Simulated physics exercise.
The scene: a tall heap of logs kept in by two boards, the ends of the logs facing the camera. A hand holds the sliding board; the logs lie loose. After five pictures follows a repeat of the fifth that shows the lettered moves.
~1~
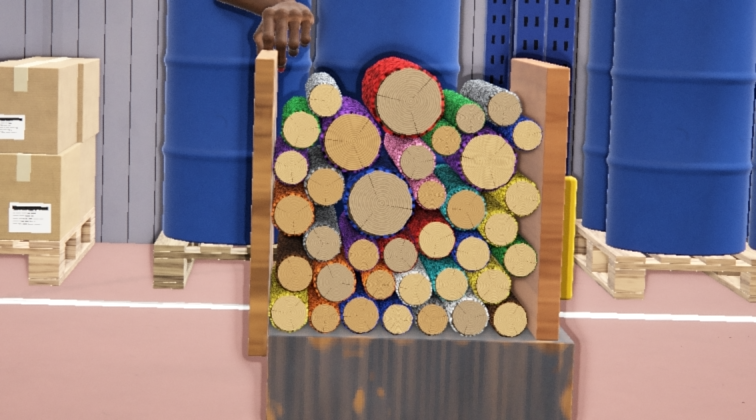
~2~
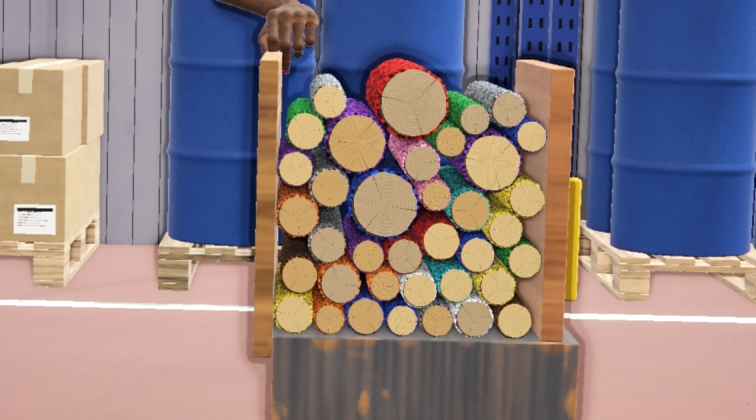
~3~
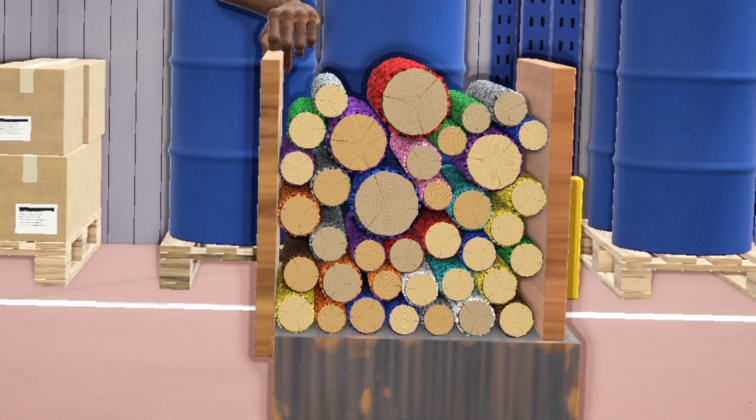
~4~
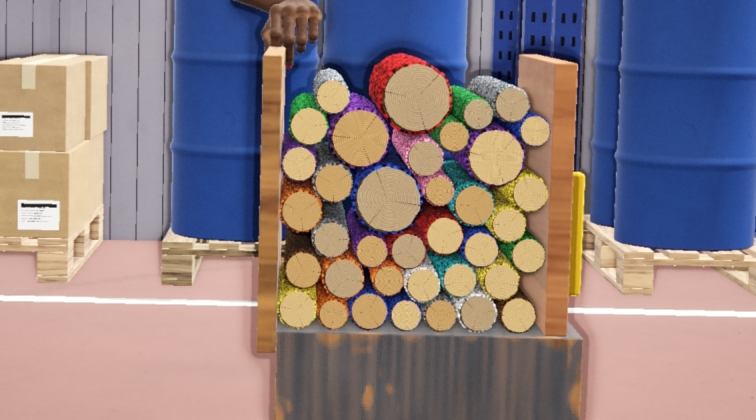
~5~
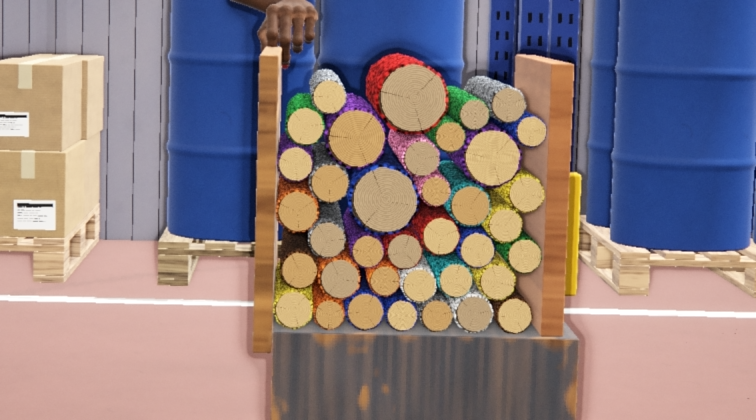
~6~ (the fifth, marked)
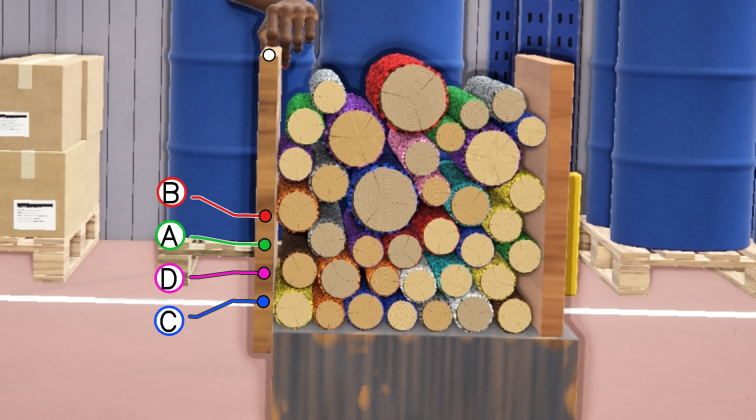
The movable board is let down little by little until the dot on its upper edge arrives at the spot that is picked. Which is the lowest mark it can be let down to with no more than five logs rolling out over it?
Down to A.
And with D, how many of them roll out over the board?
It comes to seven.
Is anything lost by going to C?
At C: Yes.
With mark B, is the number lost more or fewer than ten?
At B, fewer than ten.
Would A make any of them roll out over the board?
At A: Yes.
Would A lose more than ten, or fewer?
At A, fewer than ten.
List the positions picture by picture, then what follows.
Side board (265, 189); a log (289, 312), in the first picture.
A log (474, 319); a log (299, 275), in the second picture.
A log (406, 255); a log (385, 204), in the third picture.
A log (530, 194); a log (309, 126), in the fourth picture.
A log (508, 105); side board (269, 186); a log (293, 309), in the fifth picture.
On the marked copy, A at (265, 245); B at (266, 216); C at (264, 302); D at (264, 273); the white dot at (270, 55).
Following A. Soon after the start, top of the board (277, 137).
Later, top of the board (275, 226).
In the end, top of the board (274, 244), three out over the board.
As for the rest, B three out over the board; C more than five out over the board; D more than five out over the board.
